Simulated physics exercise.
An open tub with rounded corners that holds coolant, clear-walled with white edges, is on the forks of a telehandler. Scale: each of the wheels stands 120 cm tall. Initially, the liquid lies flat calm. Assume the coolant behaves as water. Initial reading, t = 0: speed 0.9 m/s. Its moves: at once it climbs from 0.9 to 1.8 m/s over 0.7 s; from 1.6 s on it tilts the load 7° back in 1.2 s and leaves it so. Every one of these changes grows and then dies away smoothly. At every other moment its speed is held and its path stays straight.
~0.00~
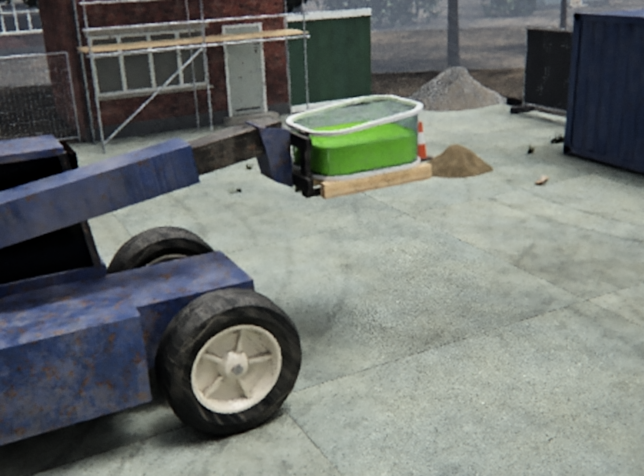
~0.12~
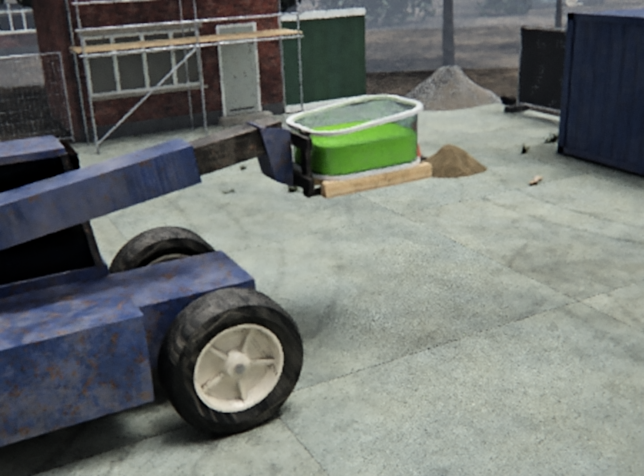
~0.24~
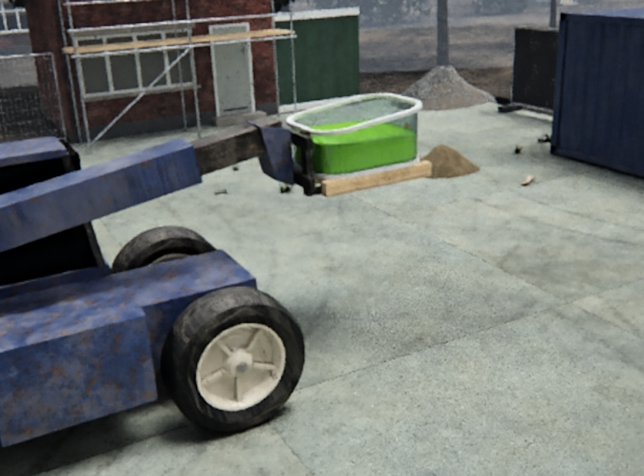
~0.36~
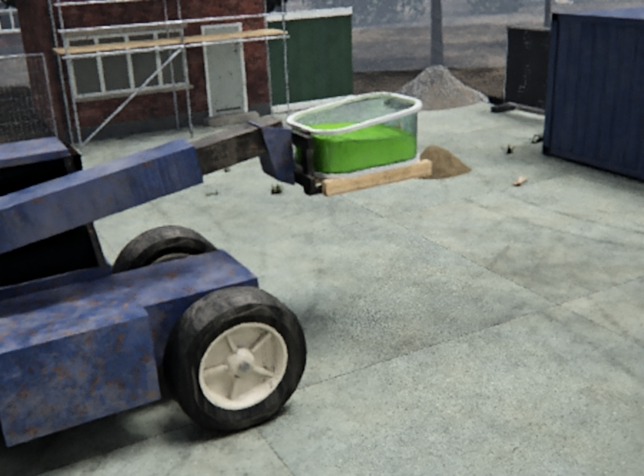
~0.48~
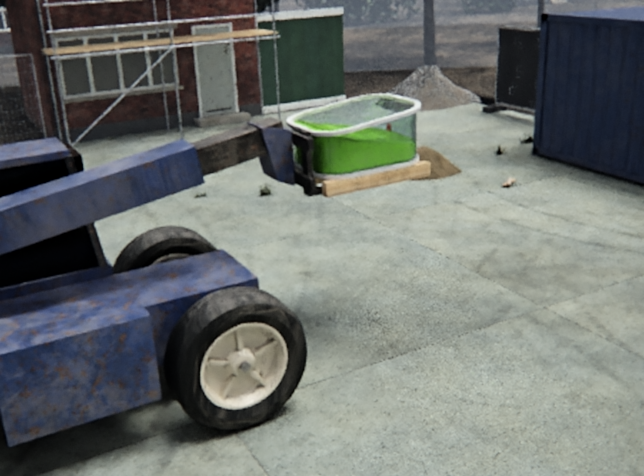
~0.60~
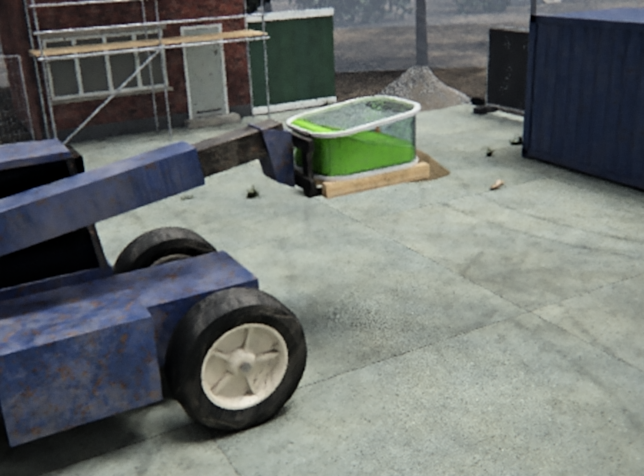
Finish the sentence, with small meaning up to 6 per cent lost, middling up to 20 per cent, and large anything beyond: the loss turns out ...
The loss turns out small.
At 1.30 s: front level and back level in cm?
It reads roughly 46 cm up front and 20 cm at the back.
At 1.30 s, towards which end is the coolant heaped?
Result: At the forward end.
By 1.30 s it stands 19 cm high behind and 46 cm in front; 1 per cent has gone over the back.
By 2.30 s it stands 33 cm high behind and 17 cm in front; 1 per cent has gone over the back.
By 3.30 s it stands 33 cm high behind and 17 cm in front; 3 per cent has gone over the back.
By 5.78 s 3 per cent has gone over the back, 8 of 239 litres.
